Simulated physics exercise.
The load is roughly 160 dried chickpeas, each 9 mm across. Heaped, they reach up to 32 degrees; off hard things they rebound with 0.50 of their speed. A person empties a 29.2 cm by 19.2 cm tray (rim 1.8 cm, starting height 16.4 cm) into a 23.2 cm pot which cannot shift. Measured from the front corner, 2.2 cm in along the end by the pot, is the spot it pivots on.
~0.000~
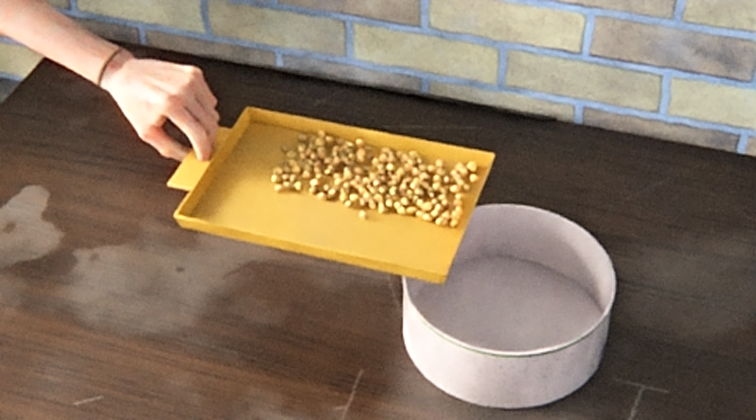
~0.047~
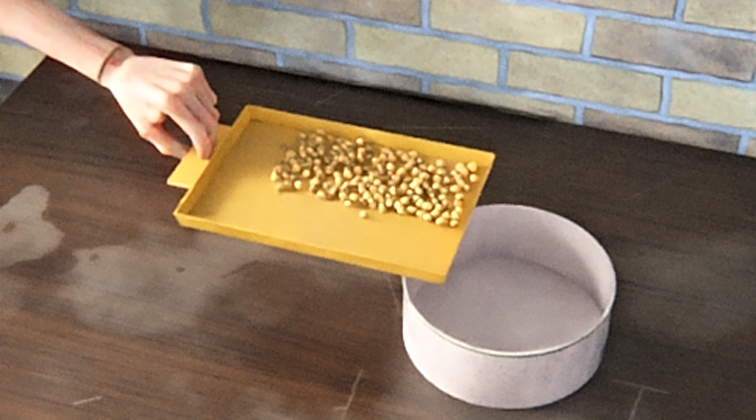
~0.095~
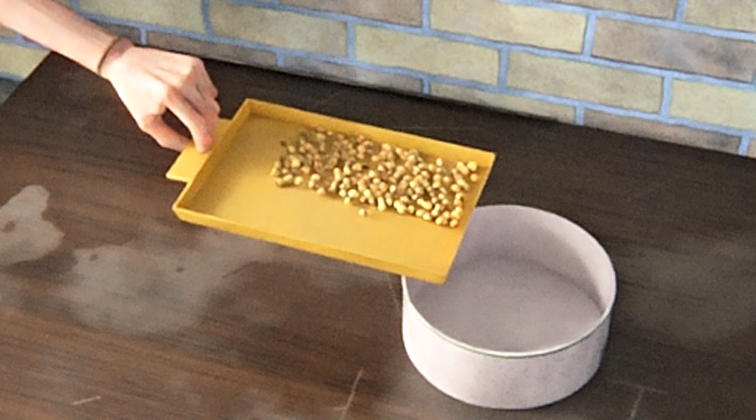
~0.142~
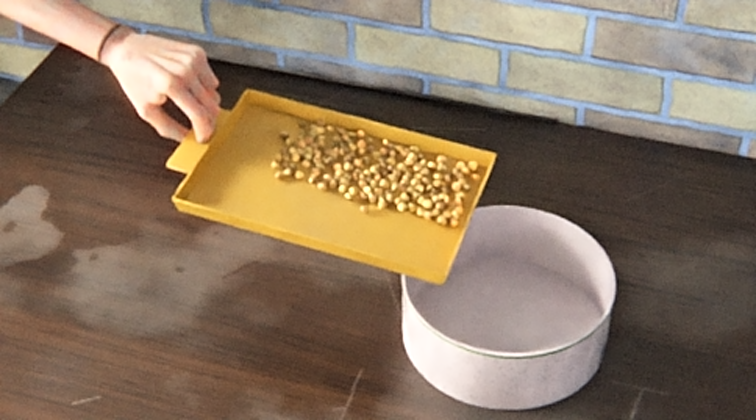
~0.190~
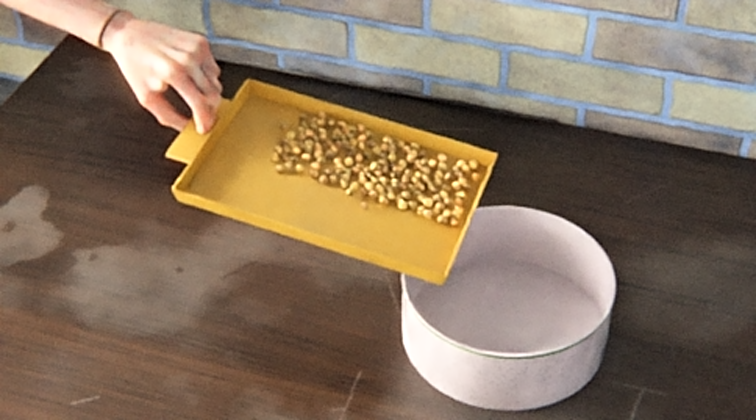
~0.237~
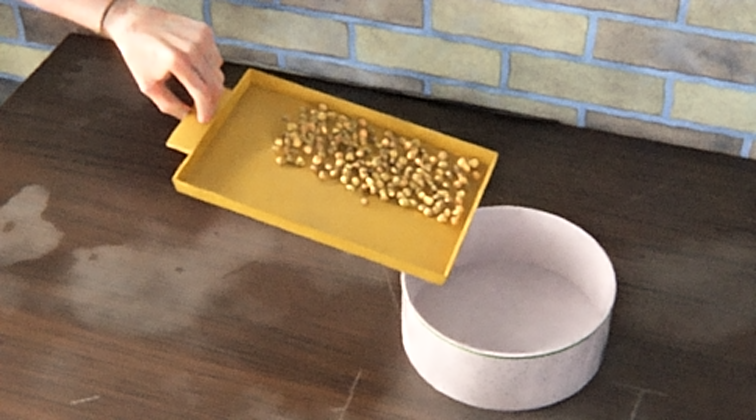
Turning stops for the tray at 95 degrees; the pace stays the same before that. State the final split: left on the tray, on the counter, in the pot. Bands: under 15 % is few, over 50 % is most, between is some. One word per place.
Tray: Few, counter: Few, pot: Most.
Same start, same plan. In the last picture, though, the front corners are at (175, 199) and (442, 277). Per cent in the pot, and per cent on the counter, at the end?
Pot 0; counter 100.
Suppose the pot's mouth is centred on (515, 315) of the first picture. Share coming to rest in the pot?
About 90 per cent.
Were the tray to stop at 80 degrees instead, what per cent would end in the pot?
That would be around 0 percent.
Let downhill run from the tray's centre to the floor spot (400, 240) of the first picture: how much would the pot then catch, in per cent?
Near 55 percent, give or take.
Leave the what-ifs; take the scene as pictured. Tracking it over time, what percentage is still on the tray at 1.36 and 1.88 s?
Earlier moment 100, later moment 20.
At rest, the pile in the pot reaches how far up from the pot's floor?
I'd put it at close to 1.5 centimetres.
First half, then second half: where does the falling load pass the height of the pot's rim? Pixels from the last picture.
Early half: About (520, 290); late half: (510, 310).
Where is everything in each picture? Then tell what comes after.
In the first frame, tray tilt 0 degrees, front corners at (180, 214) and (443, 271); middle of the pieces at (376, 176); pot at (508, 274).
In the second frame, tray tilt 1 degrees, front corners at (179, 212) and (443, 271); middle of the pieces at (376, 176).
In the third frame, tray tilt 2 degrees, front corners at (179, 206) and (443, 271); middle of the pieces at (376, 173).
In the fourth frame, tray tilt 5 degrees, front corners at (178, 197) and (443, 272), lowest corner right front; middle of the pieces at (376, 169).
In the fifth frame, tray tilt 8 degrees, front corners at (178, 188) and (444, 273), lowest corner right front; middle of the pieces at (377, 165).
In the sixth frame, tray tilt 10 degrees, front corners at (178, 178) and (444, 273), lowest corner right front; middle of the pieces at (378, 161); pot at (508, 276). Its pace works out near 60 degrees a second.
Then, at 0.91 s, tilt 50 degrees; the tray holds 100 %, the pot 0 %.
After 1.36 s, tilt 77 degrees; the tray holds 100 %, the pot 0 %.
After 1.88 s, tilt 95 degrees; the tray holds 20 %, the pot 60 %.
By 2.6 s all is still; tray 0 %, counter 5 %, pot 95 %.
